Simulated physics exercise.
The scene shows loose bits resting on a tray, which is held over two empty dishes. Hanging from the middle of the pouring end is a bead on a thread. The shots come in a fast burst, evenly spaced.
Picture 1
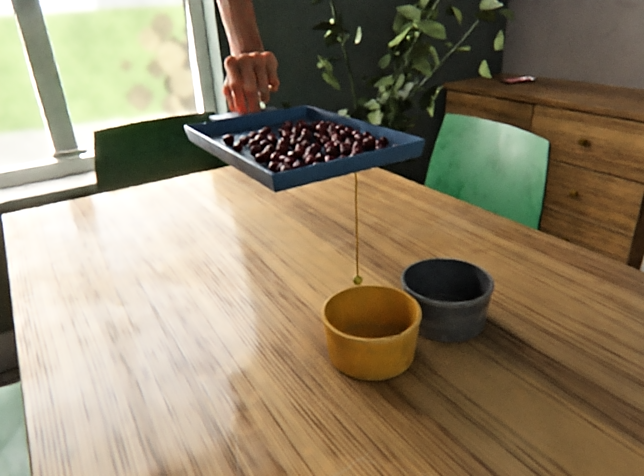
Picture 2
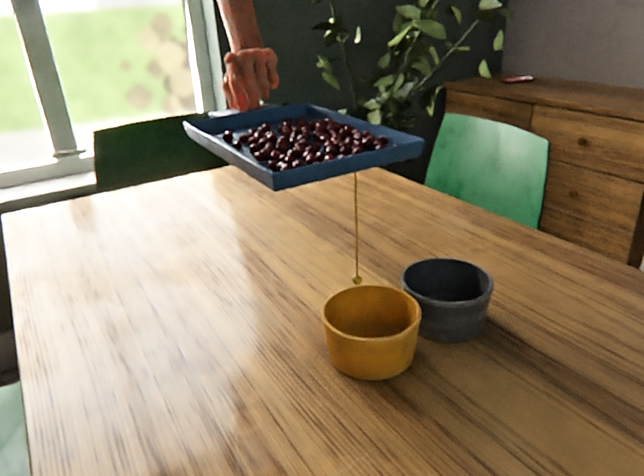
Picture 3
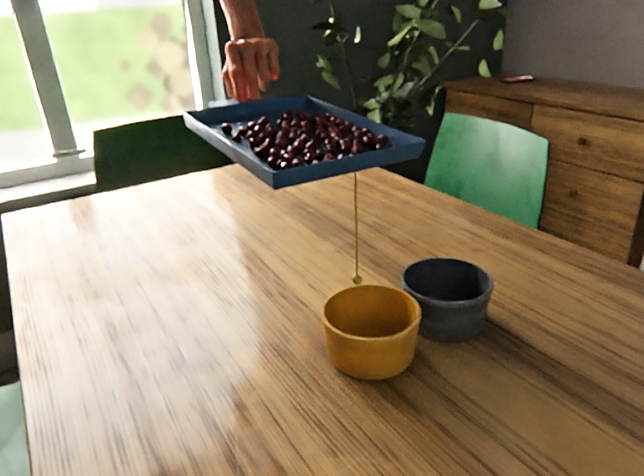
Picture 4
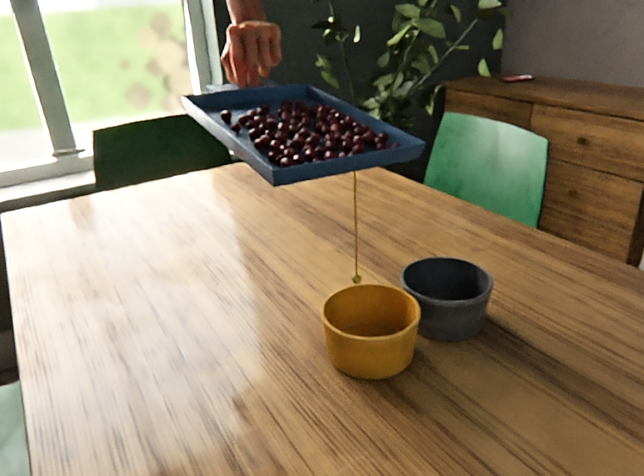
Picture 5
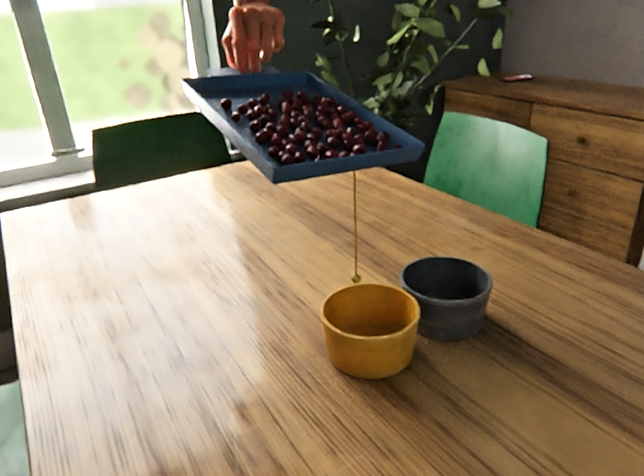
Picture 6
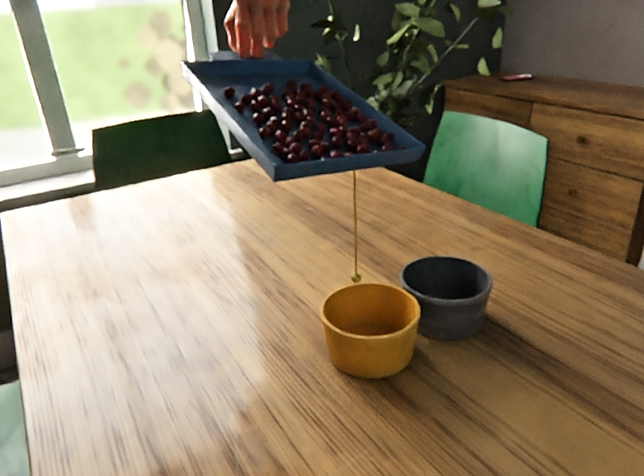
The video shows a hand behind a blue tray of dark red dried cherries above a yellow dish and a gray dish on a wooden table; the hand rises as the tray's far end lifts and the cherries shift slightly.
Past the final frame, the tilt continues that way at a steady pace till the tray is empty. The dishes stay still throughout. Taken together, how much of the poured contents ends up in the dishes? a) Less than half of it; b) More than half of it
Option b: More than half of it.
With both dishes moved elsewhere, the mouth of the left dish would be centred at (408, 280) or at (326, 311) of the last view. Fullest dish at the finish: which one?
Taking the places in turn, it's the left side and then the right side.
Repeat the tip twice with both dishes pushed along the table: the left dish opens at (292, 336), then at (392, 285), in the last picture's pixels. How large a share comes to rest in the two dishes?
The first position comes out at 20 per cent, the other at 50 per cent.
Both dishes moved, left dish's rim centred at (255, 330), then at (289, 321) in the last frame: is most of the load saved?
Earlier try a minority share, later try a minority share.
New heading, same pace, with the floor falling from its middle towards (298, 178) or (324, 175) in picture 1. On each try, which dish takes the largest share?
Outcome one: The left side; outcome two: The left side.
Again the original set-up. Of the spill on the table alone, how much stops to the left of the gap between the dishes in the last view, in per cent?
It comes out at roughly 0 percent.
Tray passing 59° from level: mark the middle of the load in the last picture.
Roughly at (366, 122).
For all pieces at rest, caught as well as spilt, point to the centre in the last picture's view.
Roughly at pixel (440, 312).
Shortly afterwards, tray tipped steeply; the whole lot on the tray.
Next, tray tipped right over; all but a few on the tray; only a few in the left dish; only a few in the right dish.
Some moments later, tray tipped past a quarter turn; near a quarter in the left dish; near two thirds in the right dish; a little outside both; only a few in the air.
In the end, tray tipped past a quarter turn; near a quarter in the left dish; near two thirds in the right dish; near a quarter outside both.
